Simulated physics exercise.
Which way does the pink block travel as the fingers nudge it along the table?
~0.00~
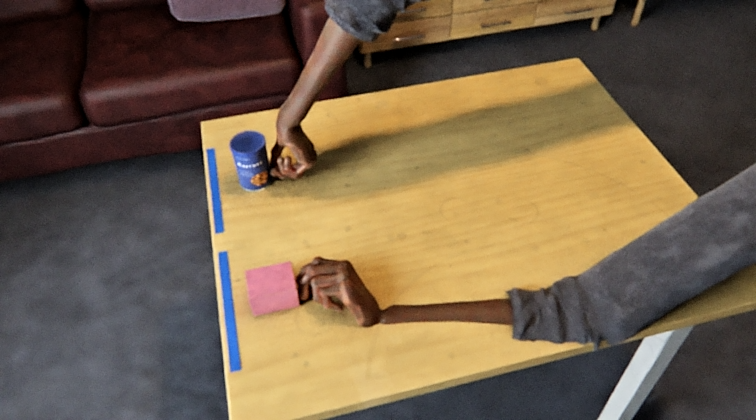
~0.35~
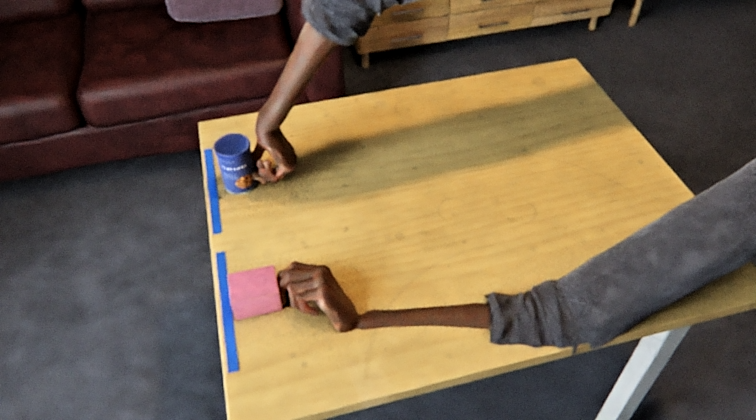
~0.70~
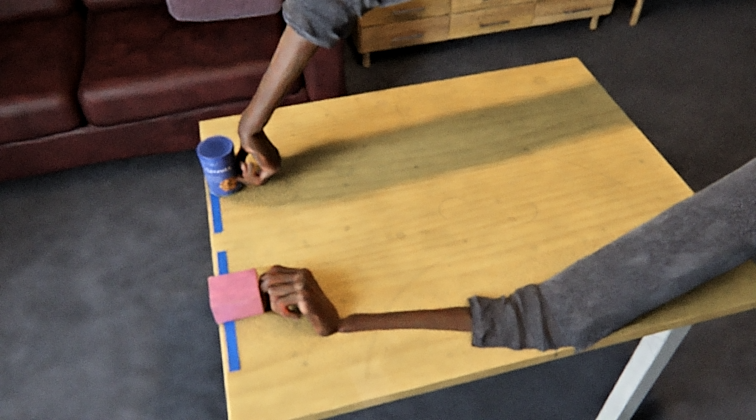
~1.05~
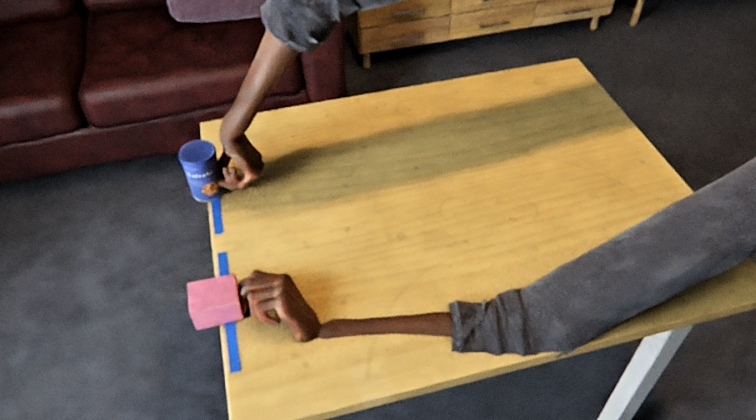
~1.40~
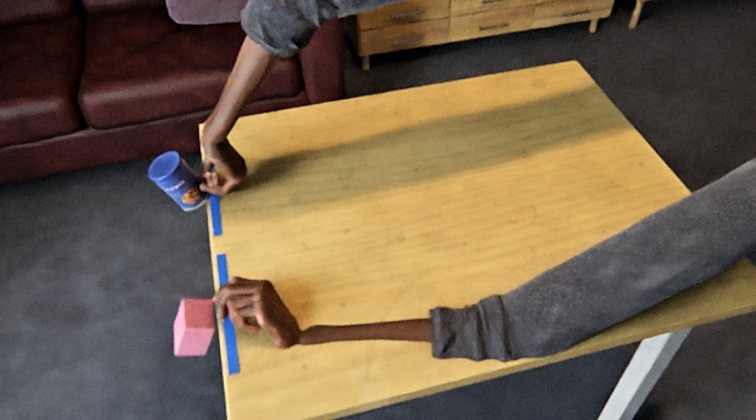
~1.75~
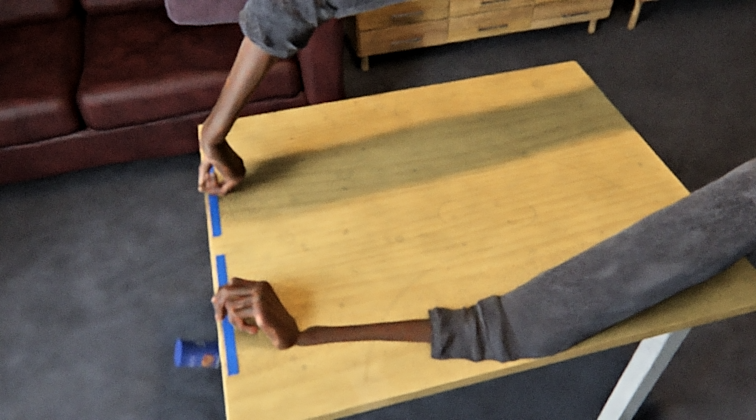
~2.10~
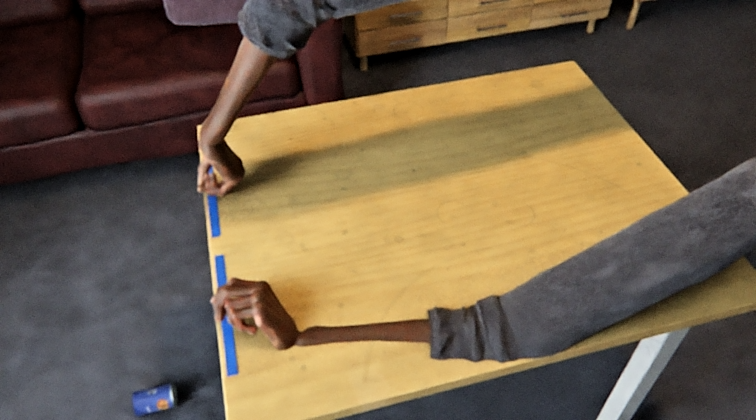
The pink block moves to the left, past the blue tape and over the table's edge.
